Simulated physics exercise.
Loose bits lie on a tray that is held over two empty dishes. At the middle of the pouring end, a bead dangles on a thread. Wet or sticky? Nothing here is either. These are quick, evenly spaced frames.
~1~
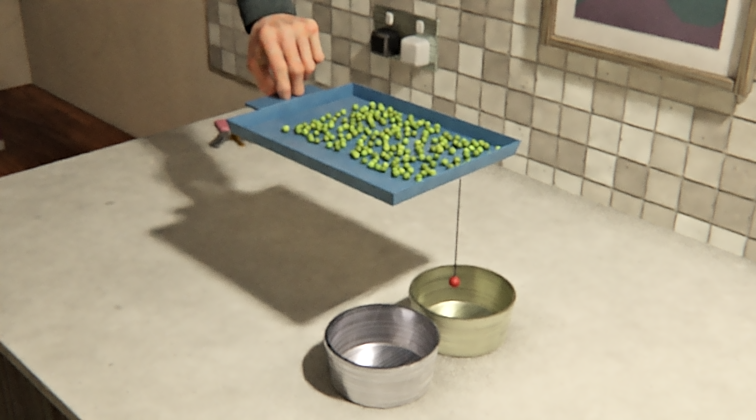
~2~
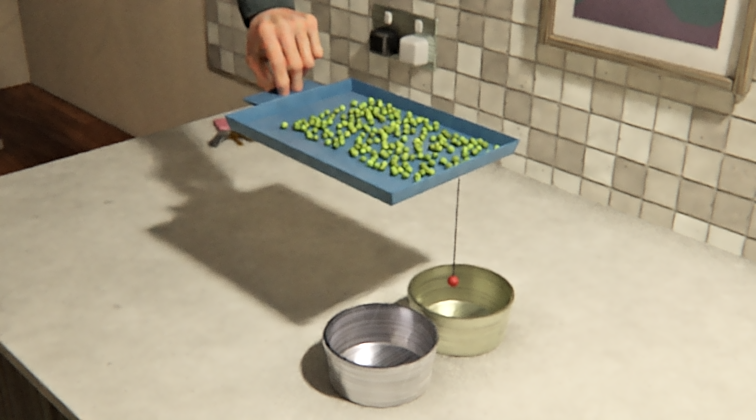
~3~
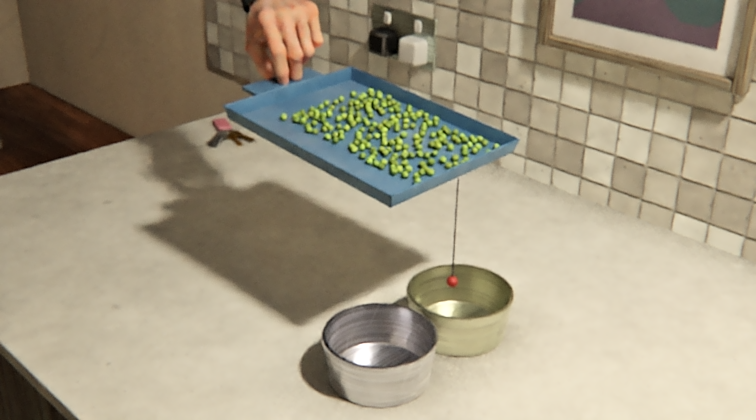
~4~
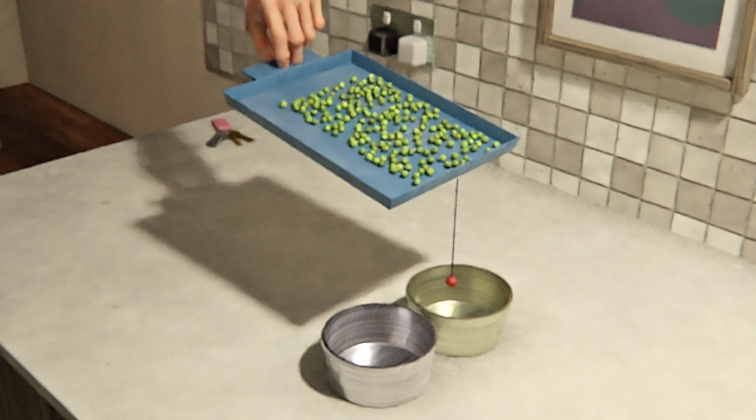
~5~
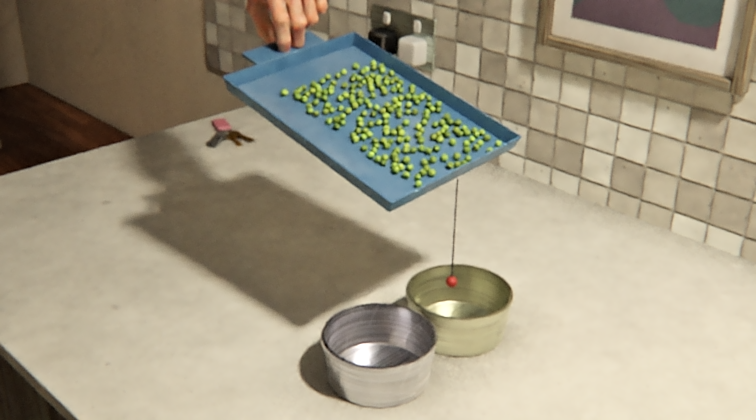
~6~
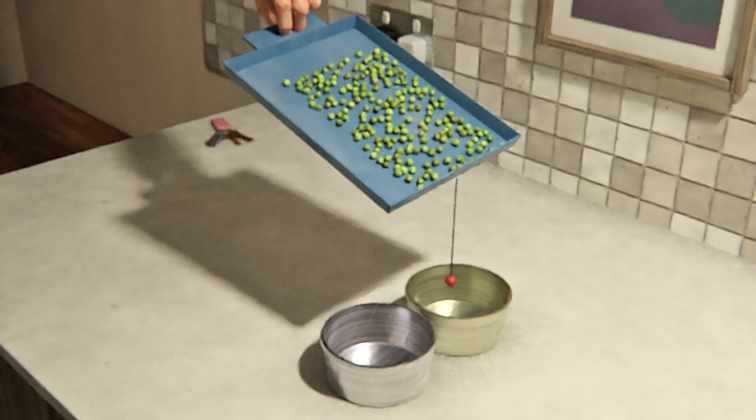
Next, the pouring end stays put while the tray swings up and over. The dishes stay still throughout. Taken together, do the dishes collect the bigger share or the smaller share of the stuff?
It looks like most goes in the dishes, when all's done.
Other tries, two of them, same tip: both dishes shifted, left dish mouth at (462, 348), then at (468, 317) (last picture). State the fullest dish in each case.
First try, the dish to the left; second try, the dish to the left.
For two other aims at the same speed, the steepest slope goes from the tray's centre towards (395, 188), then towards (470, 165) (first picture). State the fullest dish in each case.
Tilt 1: Left-side dish. Tilt 2: Right-side dish.
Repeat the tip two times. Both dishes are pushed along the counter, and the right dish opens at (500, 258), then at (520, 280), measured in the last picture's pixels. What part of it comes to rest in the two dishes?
First position: Some 20 %; second position: Some 60 %.
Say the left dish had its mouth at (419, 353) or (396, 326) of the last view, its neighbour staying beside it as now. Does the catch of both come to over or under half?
The first try: Above a half. The second: Most of it.
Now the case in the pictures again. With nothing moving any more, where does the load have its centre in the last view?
I'd put the middle somewhere around (392, 376).
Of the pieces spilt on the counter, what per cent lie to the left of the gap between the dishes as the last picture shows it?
Roughly 10 in a hundred.
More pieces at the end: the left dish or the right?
That's the left side.
Soon after the last picture, tray tipped steeply; most on the tray; a stray few in the left dish; a stray few outside both; a small part in the air.
A little later, tray tipped right over; a small part on the tray; about a third in the left dish; a stray few in the right dish; about a quarter outside both; about a quarter in the air.
Later still, tray tipped past a quarter turn; about two thirds in the left dish; a small part in the right dish; about a third outside both.
By the end, tray tipped past a quarter turn; about two thirds in the left dish; a small part in the right dish; about a third outside both.
